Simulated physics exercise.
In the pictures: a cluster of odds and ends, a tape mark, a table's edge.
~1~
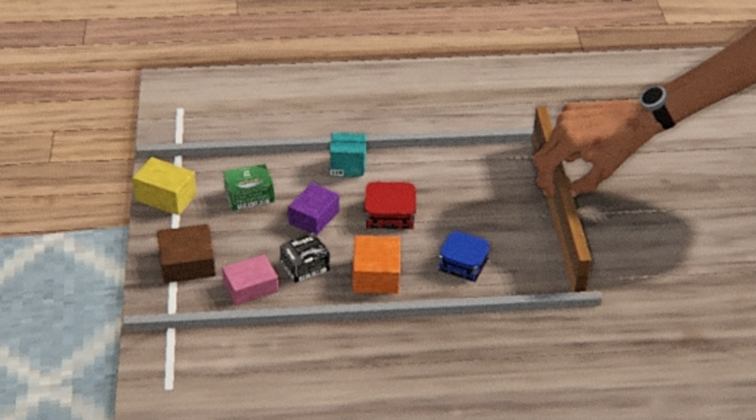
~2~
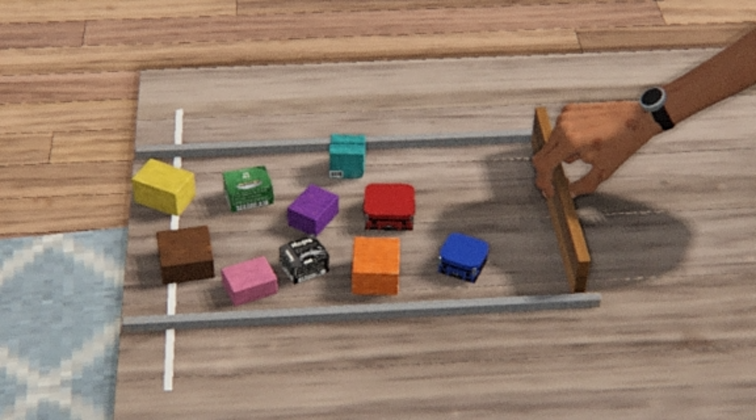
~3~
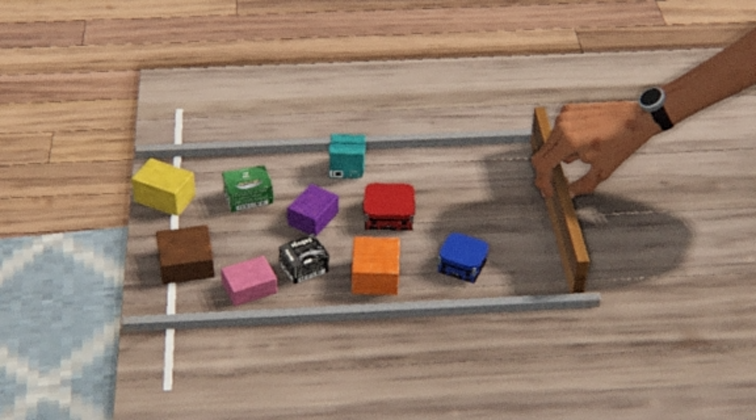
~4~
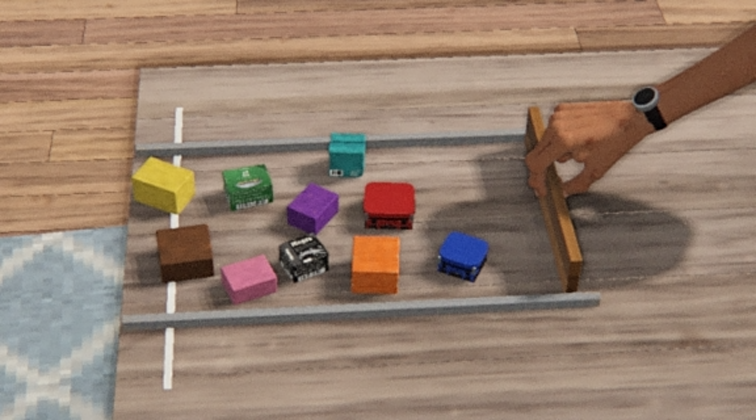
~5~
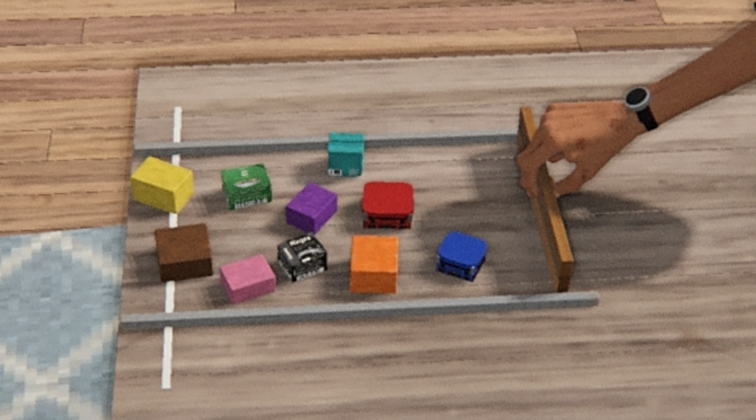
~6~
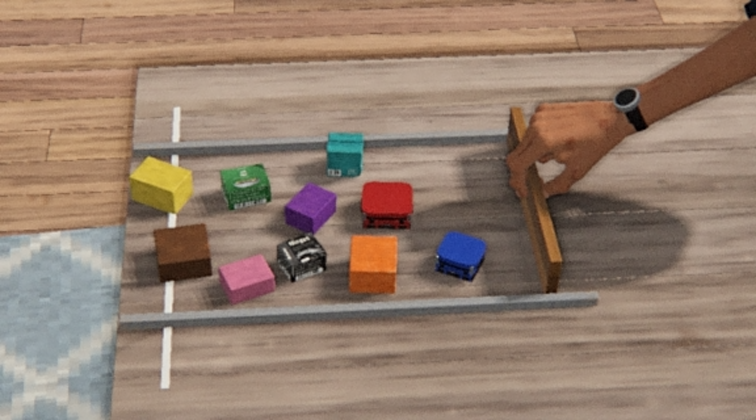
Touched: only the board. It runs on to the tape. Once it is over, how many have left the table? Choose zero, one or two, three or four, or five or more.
Five or more of them have left the table.
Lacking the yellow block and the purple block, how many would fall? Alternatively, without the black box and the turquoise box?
5 in the first try, 5 in the second.
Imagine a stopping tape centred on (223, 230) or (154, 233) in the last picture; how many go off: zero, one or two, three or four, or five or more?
Falls: 1 or 2; five or over.
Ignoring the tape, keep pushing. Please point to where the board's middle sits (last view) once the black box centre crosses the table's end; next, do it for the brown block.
Approx. (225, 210) / approx. (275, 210) for the other.
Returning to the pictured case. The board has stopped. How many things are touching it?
4 of them.
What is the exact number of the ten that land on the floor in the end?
Exactly 6.
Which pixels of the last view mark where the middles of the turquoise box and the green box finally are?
First (157, 154), then (156, 185).
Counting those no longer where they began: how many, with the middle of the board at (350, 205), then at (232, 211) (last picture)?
At the first point the count is 7, at the second it's 10.
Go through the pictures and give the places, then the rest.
The first picture shows yellow block (165, 186); brown block (186, 254); pink block (250, 280); board (559, 196); tape (175, 233).
The second picture shows brown block (186, 255); green box (248, 188).
The third picture shows pink block (249, 281); black box (304, 259).
The fourth picture shows yellow block (164, 186); board (551, 197).
The fifth picture shows brown block (184, 252); orange block (374, 264).
The sixth picture shows yellow block (162, 186); brown block (183, 253); pink block (247, 279); board (533, 197); tape (172, 232).
A little later, none off yet; yellow block at rest near (162, 186); brown block at rest near (183, 253); pink block at rest near (247, 279).
Next, none off yet; yellow block at rest near (162, 186); brown block shifted about its own width near (140, 253); pink block shifted about its own width near (180, 290).
When it is over, the number that fall off is five or more; down, orange block, purple block, black box, pink block, brown block and yellow block.
